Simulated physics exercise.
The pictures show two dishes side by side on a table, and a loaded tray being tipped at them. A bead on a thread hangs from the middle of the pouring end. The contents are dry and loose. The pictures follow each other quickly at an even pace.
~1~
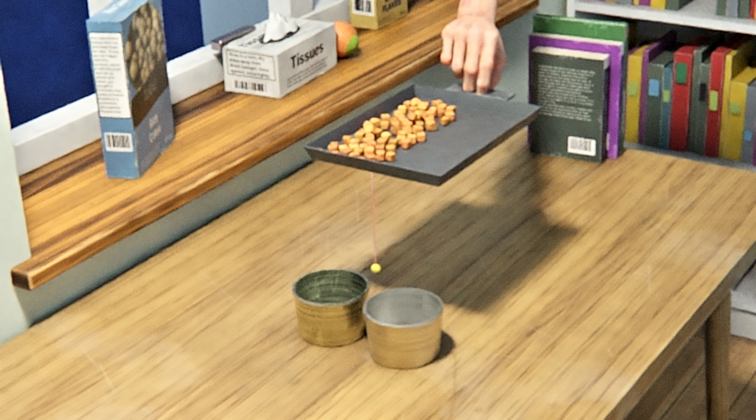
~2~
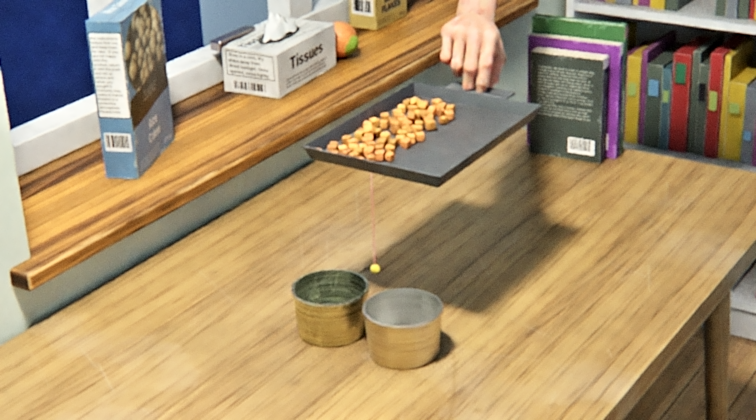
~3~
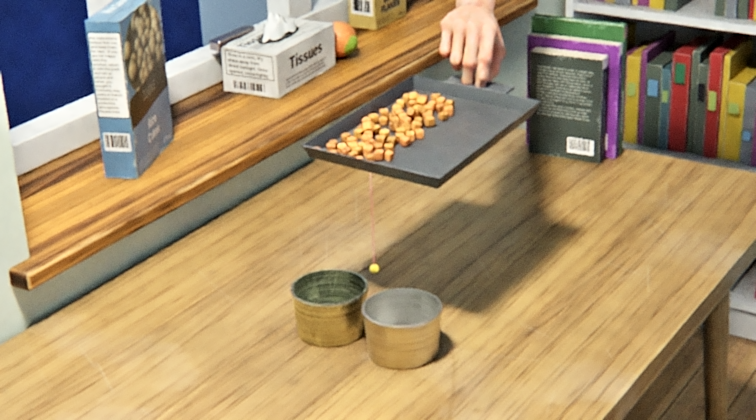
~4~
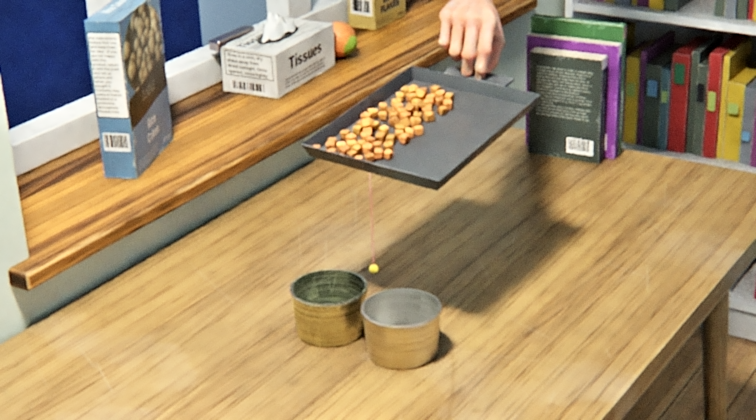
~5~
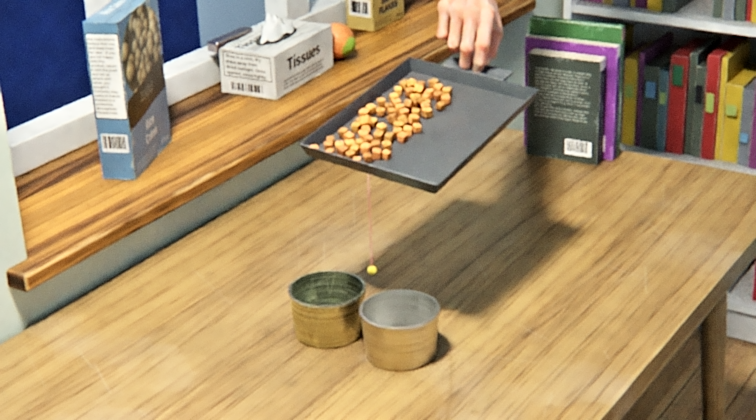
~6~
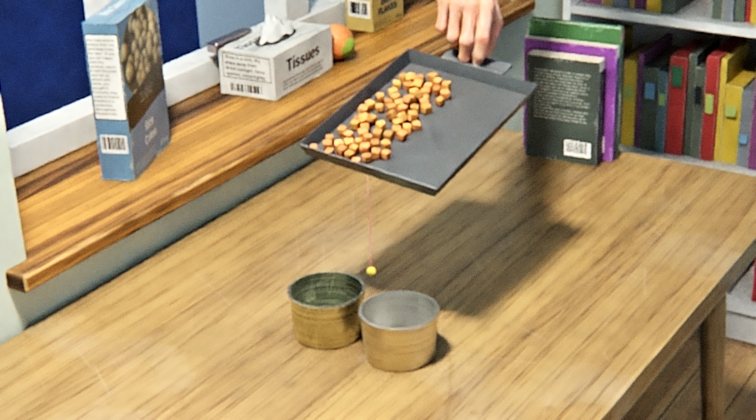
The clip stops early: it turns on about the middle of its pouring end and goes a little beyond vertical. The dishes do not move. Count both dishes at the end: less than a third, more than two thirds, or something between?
Together they catch from one third to two thirds.
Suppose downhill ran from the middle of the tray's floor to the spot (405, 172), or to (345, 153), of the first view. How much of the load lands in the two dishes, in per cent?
In turn 80 and 20 in a hundred.
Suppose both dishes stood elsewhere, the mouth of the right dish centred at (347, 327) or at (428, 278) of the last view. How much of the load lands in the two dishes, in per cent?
About 0 and 0 per cent.
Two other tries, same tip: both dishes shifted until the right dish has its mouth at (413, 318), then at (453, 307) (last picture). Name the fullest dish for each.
At the first place the dish on the right, at the second the dish on the right.
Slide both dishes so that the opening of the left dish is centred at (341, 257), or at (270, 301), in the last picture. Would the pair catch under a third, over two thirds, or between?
The first try: Under a third. The second: Under a third.
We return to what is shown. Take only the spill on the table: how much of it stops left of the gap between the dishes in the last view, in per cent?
It comes to 10 per cent or so.
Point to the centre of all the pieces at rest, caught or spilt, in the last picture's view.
At about (413, 350).
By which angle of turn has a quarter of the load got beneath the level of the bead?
Around 90° of tilt.
Soon after the last picture, tray tipped steeply; nearly all on the tray; a stray few in the right dish; a stray few outside both; a stray few in the air.
A little later, tray tipped right over; about a quarter on the tray; about a third in the right dish; a small part outside both; about a third in the air.
Later still, tray tipped past a quarter turn; about half in the right dish; a stray few in the left dish; about half outside both.
At rest, tray tipped past a quarter turn; about half in the right dish; a stray few in the left dish; about half outside both.
